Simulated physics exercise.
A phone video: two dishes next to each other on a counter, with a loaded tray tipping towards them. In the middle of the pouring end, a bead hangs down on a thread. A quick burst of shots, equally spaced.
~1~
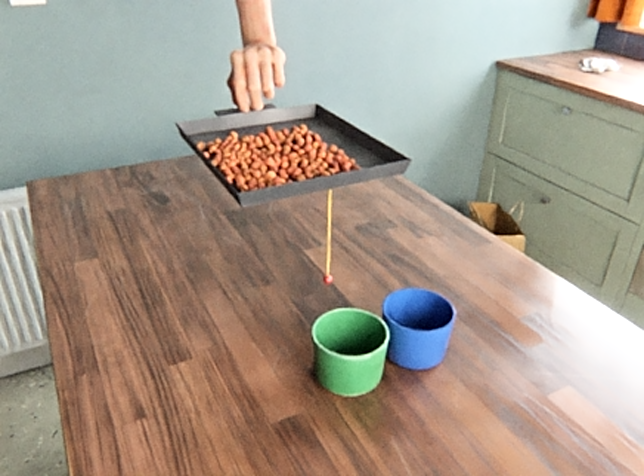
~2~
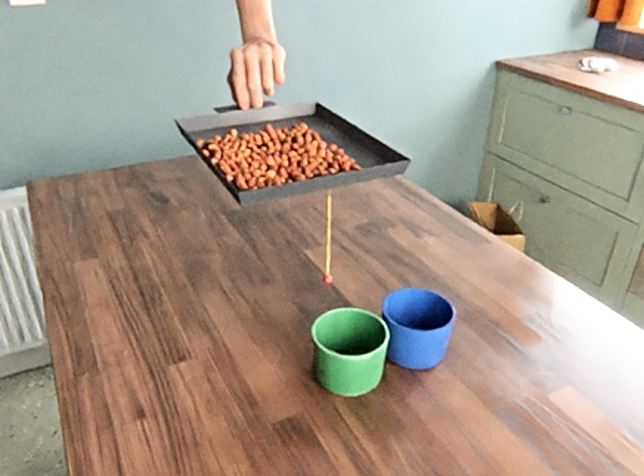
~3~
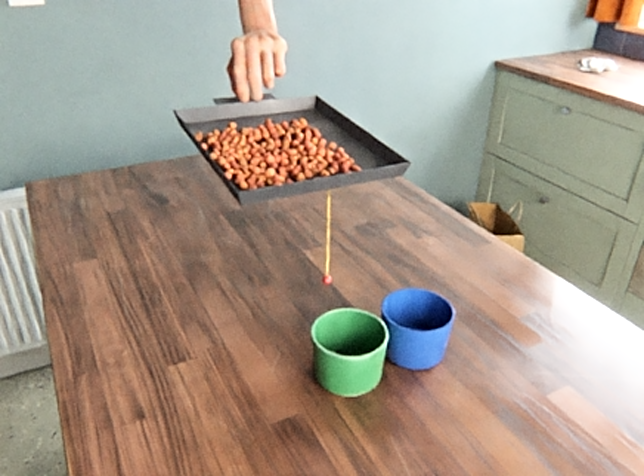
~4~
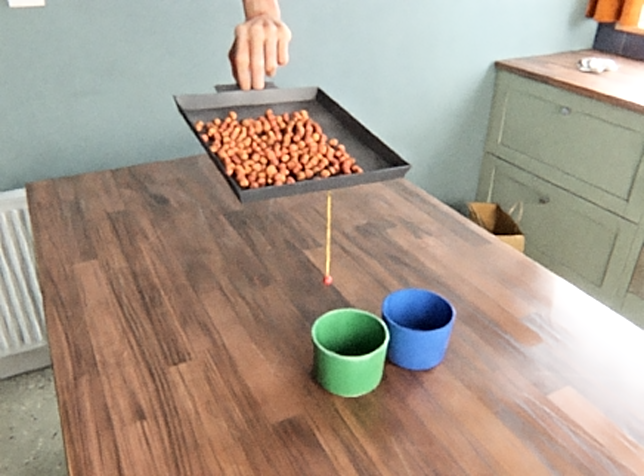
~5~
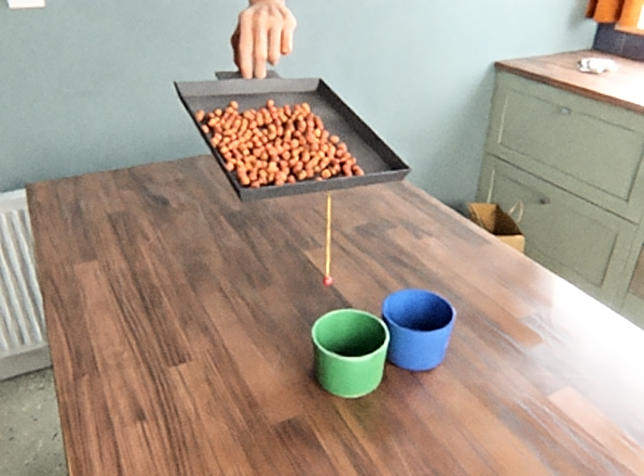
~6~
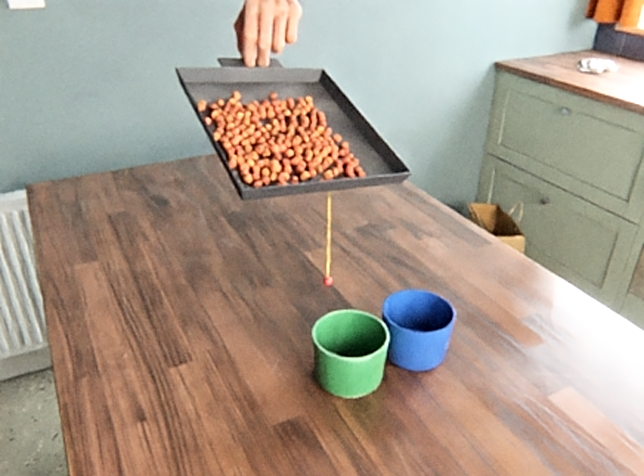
A hand gripping a dark tray of small reddish-brown pellets slowly raised its back edge, tilting it gradually forward and slightly right, while a red bead hung from the front above green and blue dishes.
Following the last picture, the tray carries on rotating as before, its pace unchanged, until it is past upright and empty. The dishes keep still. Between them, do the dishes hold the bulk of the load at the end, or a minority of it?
Mostly spilled.
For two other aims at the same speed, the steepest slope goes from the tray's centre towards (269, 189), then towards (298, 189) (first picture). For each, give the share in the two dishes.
First some 0, then 30 per cent.
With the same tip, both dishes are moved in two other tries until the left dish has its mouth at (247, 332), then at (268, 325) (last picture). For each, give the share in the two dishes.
About 0 per cent, then about 10 per cent.
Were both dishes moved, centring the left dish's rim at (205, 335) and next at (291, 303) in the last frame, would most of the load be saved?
Well, a minority share the first time and a minority share the next.
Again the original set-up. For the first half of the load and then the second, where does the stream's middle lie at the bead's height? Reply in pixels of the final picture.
First around (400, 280), afterwards around (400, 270).
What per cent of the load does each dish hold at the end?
Final share: Left dish at 10 per cent, right dish at 10 per cent.
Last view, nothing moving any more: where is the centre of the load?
The centre comes to rest near (397, 326).
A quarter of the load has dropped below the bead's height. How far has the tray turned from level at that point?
Somewhere near 95 degrees, I'd say.
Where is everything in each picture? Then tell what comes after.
Corners of the pouring end at (241, 191) and (405, 159), level; middle of the load at (276, 157), clay pellets; left dish at (369, 372); right dish at (438, 346); bead on its thread at (328, 279), in the first picture.
Corners of the pouring end at (241, 190) and (405, 159), level; middle of the load at (276, 156), in the second picture.
Corners of the pouring end at (241, 189) and (405, 161), tipped barely, lowest at the right corner; middle of the load at (275, 152), in the third picture.
Corners of the pouring end at (242, 188) and (406, 164), tipped a little, lowest at the right corner; middle of the load at (276, 147), in the fourth picture.
Corners of the pouring end at (244, 187) and (406, 167), tipped a little, lowest at the right corner; middle of the load at (277, 142), in the fifth picture.
Corners of the pouring end at (245, 186) and (407, 170), tipped clearly, lowest at the right corner; middle of the load at (280, 138); left dish at (369, 373); right dish at (438, 347), in the sixth picture.
Soon, tray tipped steeply; nearly all on the tray; a stray few in the air.
A while on, tray tipped right over; about a third on the tray; a small part in the right dish; about a quarter outside both; about a third in the air.
Towards the end, tray tipped past a quarter turn; a small part in the left dish; a small part in the right dish; most outside both.
Finally, tray tipped past a quarter turn; a small part in the left dish; a small part in the right dish; most outside both.
